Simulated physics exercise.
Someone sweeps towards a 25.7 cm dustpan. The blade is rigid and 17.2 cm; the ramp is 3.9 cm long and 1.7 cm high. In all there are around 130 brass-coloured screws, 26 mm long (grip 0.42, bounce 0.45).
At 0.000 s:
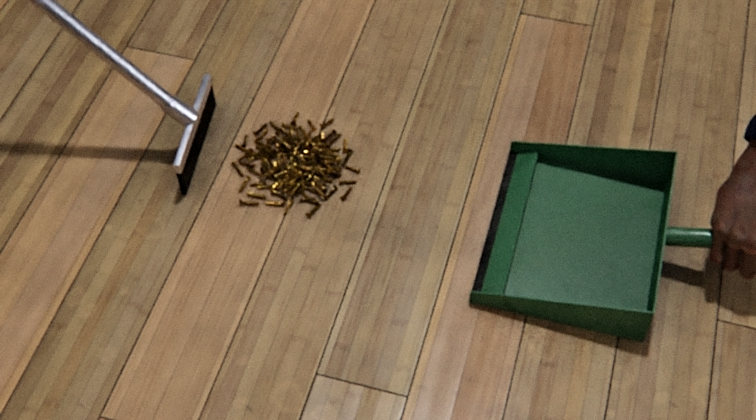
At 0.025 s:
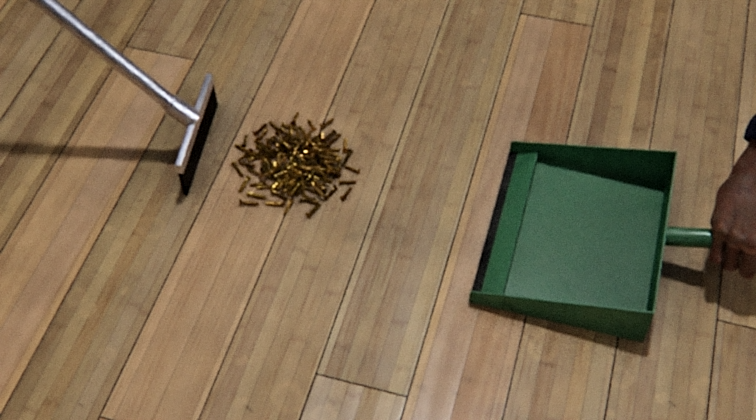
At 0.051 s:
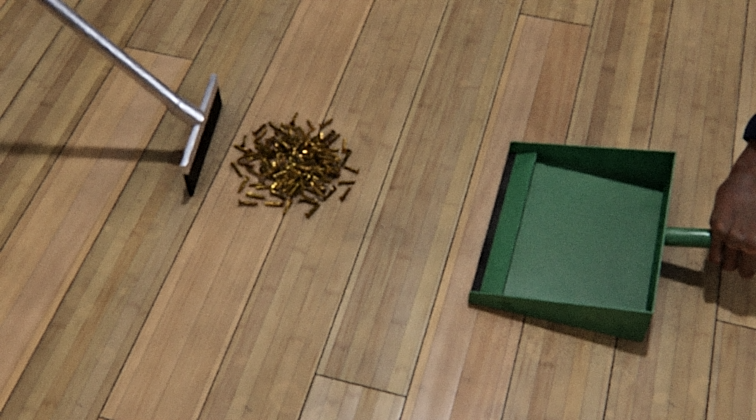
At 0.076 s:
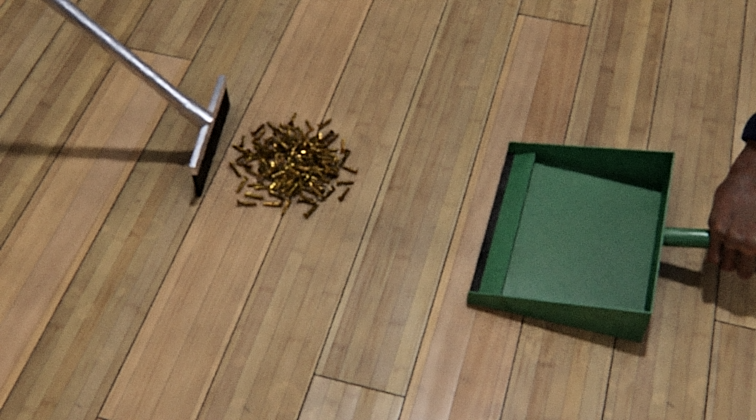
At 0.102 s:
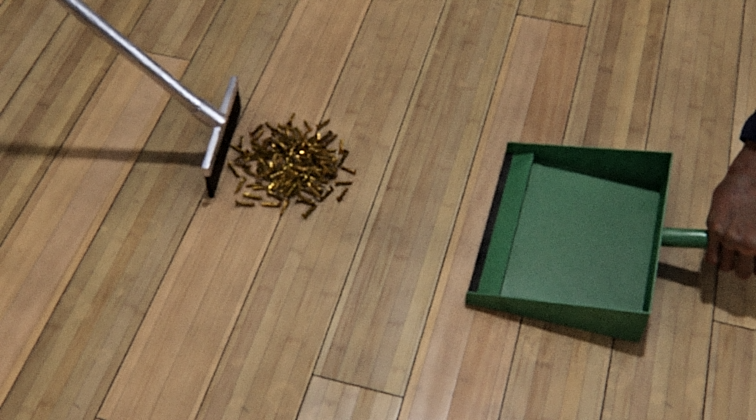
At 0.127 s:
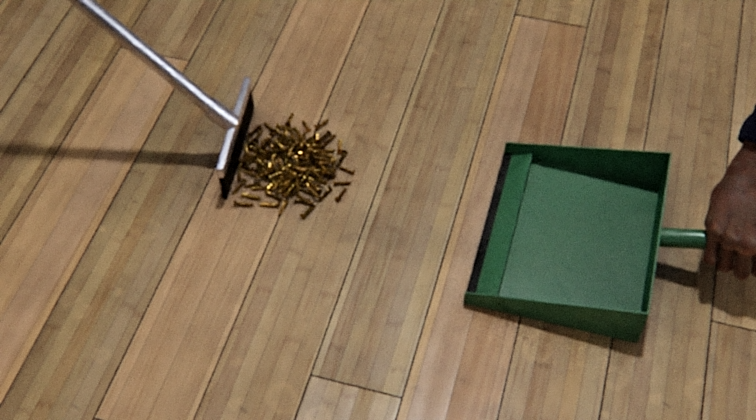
On a wooden floor, a squeegee-like blade slides right and nudges a pile of brass-coloured screws.
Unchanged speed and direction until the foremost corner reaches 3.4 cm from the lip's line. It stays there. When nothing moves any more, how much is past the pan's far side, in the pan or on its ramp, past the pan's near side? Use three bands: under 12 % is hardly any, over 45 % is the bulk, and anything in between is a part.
Far side: A part, pan: A part, near side: Hardly any.
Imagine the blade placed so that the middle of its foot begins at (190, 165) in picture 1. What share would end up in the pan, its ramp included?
Roughly 15 percent, ramp included.
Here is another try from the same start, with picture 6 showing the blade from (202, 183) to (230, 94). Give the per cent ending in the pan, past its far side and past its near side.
Per cent by place - pan 5, far side 5, near side 0.
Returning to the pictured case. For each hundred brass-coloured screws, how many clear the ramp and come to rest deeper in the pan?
Roughly 0 per cent.
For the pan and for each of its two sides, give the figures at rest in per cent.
Far side - 20; pan - 20; near side - 0.
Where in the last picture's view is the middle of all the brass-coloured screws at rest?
Close to pixel (489, 175).
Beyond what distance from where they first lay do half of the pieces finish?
The figure is about 28 cm.
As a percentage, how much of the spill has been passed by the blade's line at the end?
Around 15 in a hundred.
Then, at 0.32 s, middle of the blade 20 cm from the lip; 0 % over the lip, far side 5 %, near side 0 %.
Then, at 0.45 s, middle of the blade 9 cm from the lip; 0 % over the lip, far side 15 %, near side 0 %.
Then, at 0.71 s, middle of the blade 5 cm from the lip; 20 % over the lip, far side 20 %, near side 0 %.
At rest (1.7 s), far side 20 %, pan 20 %, near side 0 %, in front of the lip or behind the blade 60 %.
